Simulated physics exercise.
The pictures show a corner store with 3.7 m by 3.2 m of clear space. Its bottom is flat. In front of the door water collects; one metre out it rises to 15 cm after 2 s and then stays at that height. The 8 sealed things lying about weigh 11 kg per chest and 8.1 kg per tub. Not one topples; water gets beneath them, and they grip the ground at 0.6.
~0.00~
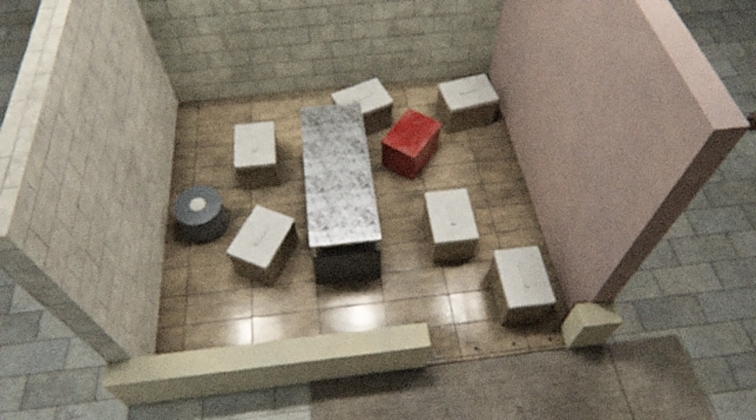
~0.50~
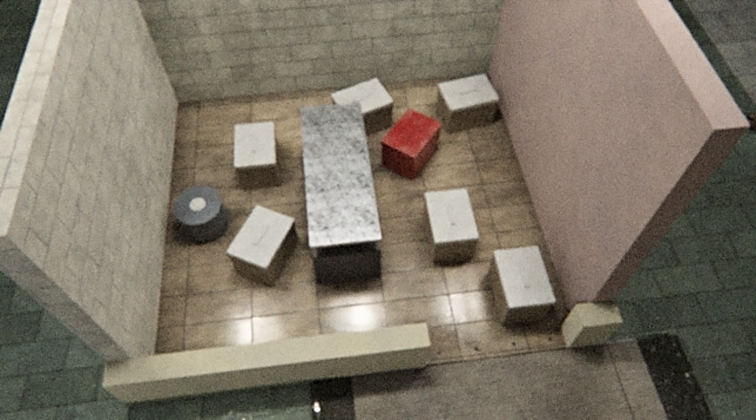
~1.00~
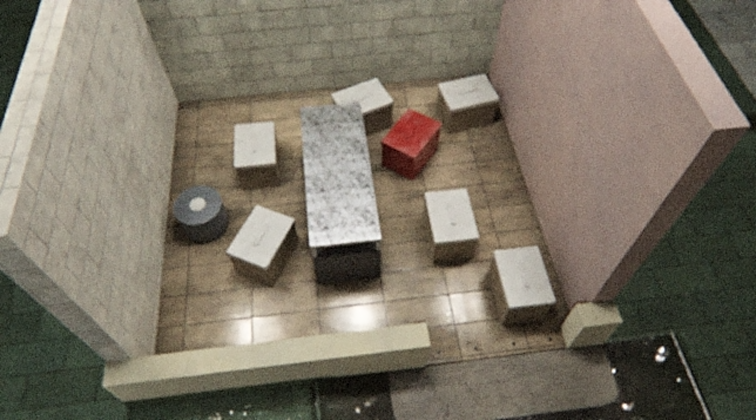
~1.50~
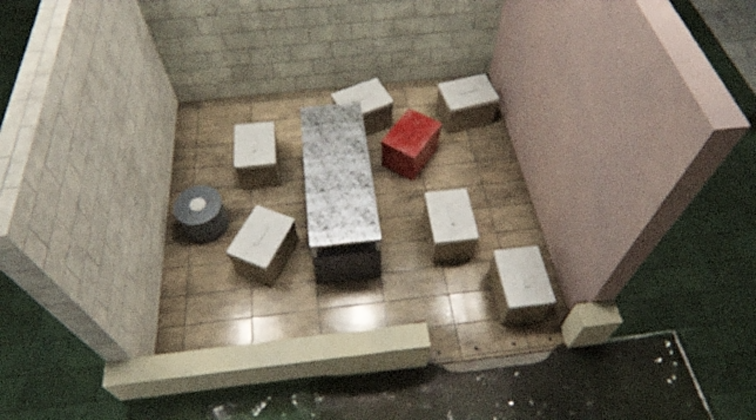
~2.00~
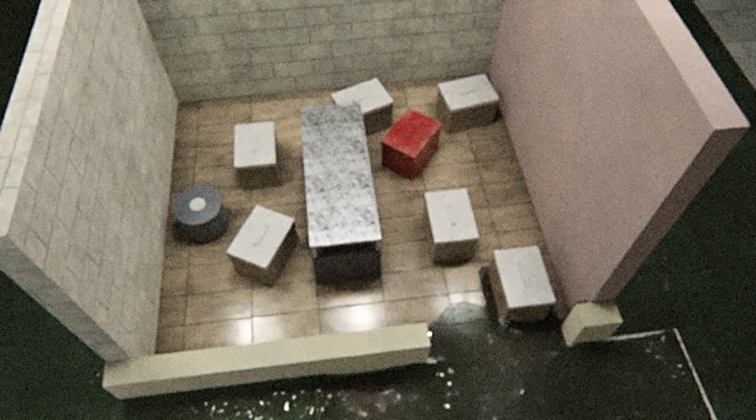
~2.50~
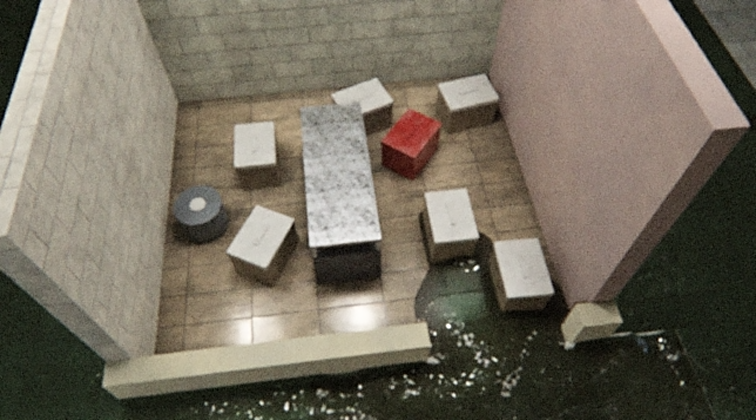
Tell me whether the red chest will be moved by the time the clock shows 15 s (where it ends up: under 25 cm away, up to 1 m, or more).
I reckon it goes over a metre.
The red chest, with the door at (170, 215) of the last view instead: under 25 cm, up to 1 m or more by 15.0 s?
The red chest goes a bit.
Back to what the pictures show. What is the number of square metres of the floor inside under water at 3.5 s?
Wet: Near 3.5 m2.
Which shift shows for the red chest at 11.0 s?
200 cm or so by then.
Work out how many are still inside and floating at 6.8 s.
I'd say 4 of them.
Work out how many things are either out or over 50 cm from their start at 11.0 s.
The number comes to 7.
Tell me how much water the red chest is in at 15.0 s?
Near 11 cm deep.
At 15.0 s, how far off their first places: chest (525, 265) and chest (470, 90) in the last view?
One is off by 300 cm, the other by 300 cm, in the order asked.
After 3.5 s the red chest is near (412, 132), 0.0 m from its start, aground; 1 afloat.
After 6.8 s the red chest is near (370, 88), 0.7 m from its start, afloat; 4 afloat.
After 11.0 s the red chest is near (229, 182), 1.9 m from its start, afloat; 8 afloat.
After 15.0 s the red chest is near (289, 256), 1.9 m from its start, afloat; 8 afloat.
